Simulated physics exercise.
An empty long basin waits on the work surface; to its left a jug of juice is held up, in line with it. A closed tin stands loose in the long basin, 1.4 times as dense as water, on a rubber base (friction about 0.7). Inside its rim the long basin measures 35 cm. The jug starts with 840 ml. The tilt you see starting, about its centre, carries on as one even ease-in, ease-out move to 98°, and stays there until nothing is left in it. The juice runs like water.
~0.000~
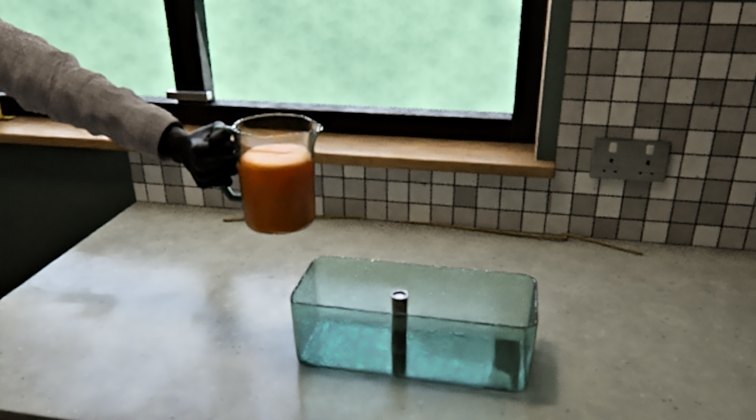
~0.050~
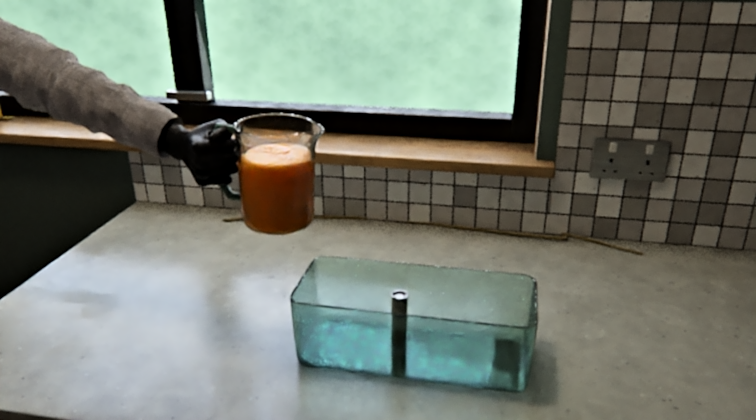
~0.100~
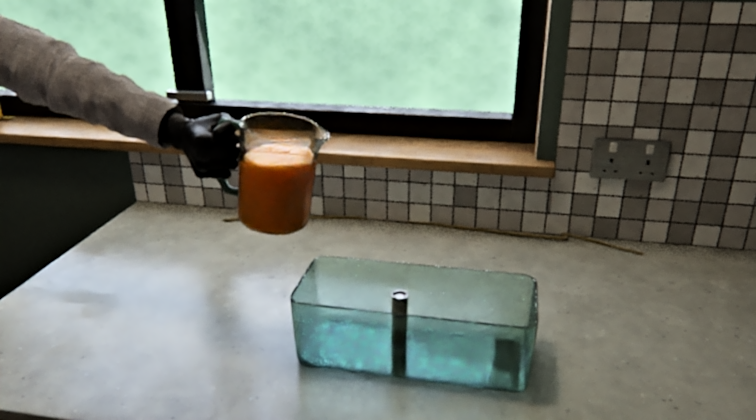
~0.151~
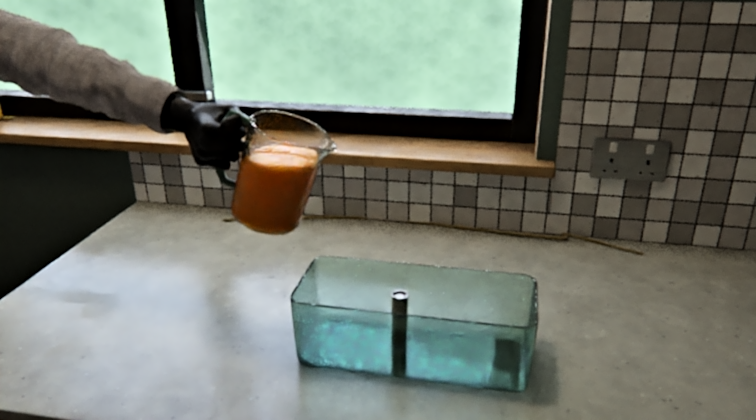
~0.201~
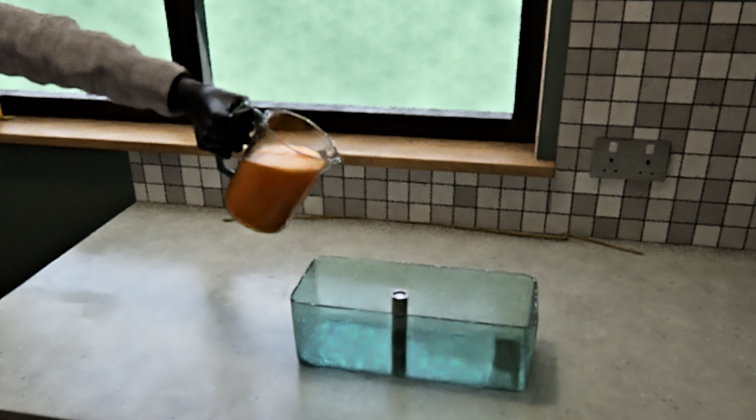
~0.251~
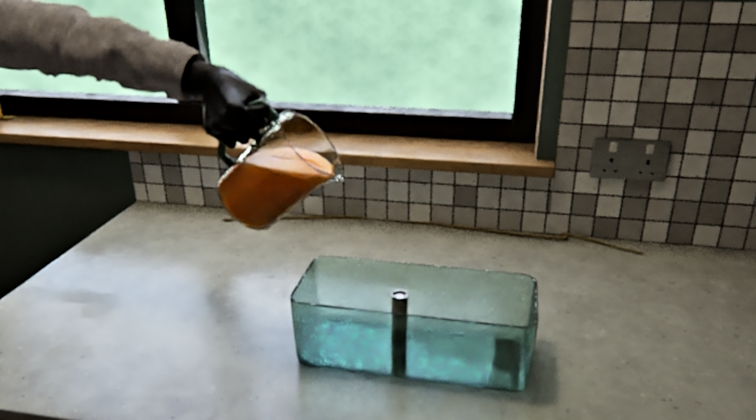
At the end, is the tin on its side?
The tin falls.
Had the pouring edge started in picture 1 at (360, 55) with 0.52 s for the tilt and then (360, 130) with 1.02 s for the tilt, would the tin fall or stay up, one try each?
First it remains upright; then it remains upright.
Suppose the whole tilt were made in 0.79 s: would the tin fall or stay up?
Then it falls.
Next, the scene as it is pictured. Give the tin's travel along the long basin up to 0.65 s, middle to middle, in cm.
Some 4 cm.
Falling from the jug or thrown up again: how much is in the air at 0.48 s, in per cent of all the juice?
Near 24 in a hundred.
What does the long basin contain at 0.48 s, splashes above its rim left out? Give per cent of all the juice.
Some 7 per cent.
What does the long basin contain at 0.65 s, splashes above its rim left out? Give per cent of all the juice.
About 44 per cent.
Then, 0.48 s in, the tilt is 97° and 68 per cent is still to pour; the tin stands where it began.
Then, 0.65 s in, the tilt is 98° and 31 per cent is still to pour; the tin leans 15°.
Then, 0.83 s in, the tilt is 98° and 12 per cent is still to pour; the tin lies on its side.
Then, 1.02 s in, the tilt is 98° and 4 per cent is still to pour; the tin lies on its side.
Finally, the tin lies on its side.
